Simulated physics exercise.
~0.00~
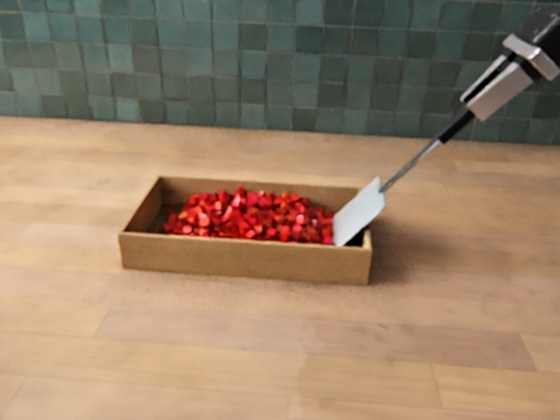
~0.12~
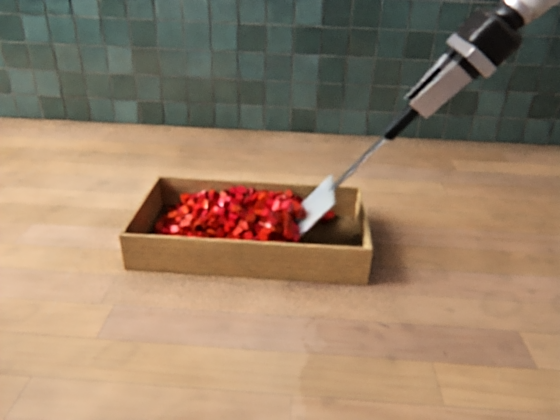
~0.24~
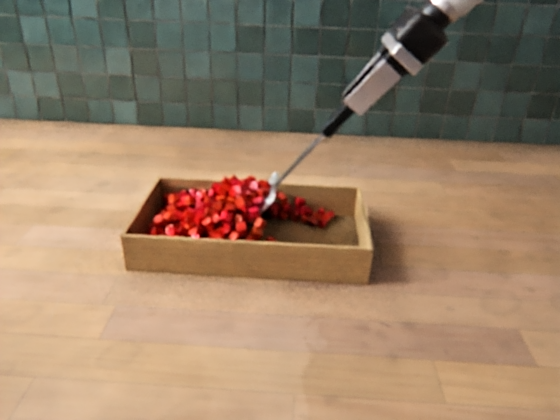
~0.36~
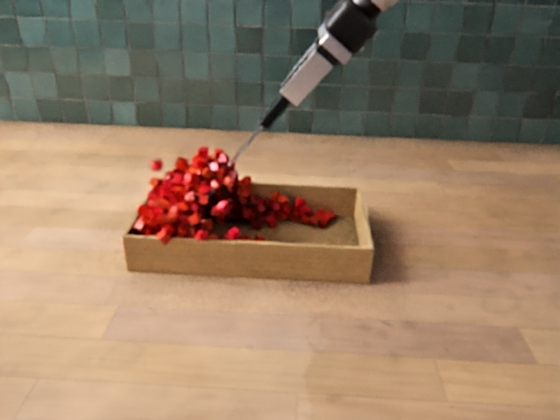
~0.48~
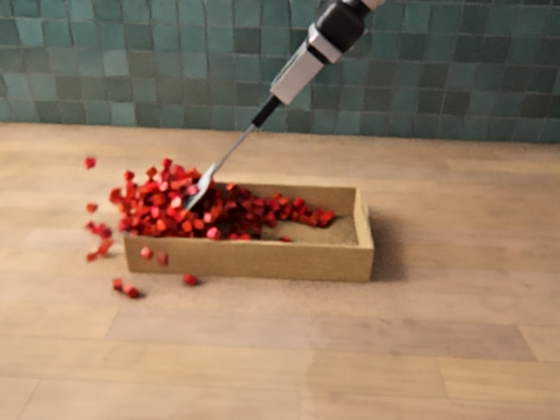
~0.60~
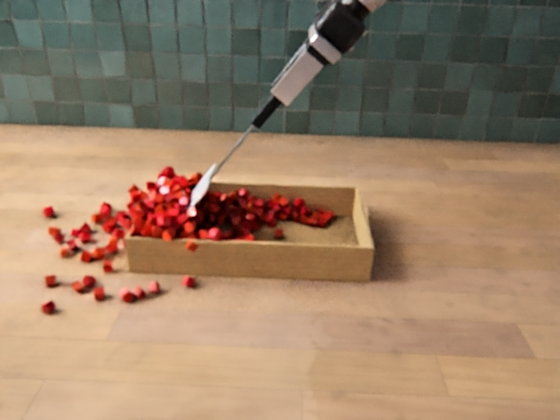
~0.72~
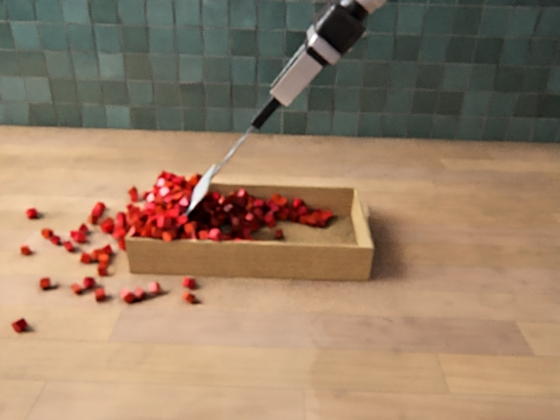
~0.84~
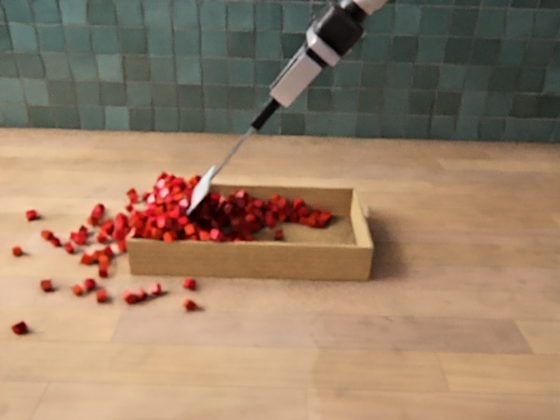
To begin with, a robot arm holds a turner at the right end of a shallow wooden tray of red vegetable dice on a wooden counter, before green tiles. The blade sweeps left through the tray, pushing the dice into a growing heap and leaving a thin trail behind it. Near the left end, the pile rises high above the rim. The turner then stops, and dice tumble over the left end and front edge, scattering across the counter. Finally, the blade rests against the heap, with most dice still in the tray and a small share lying outside.
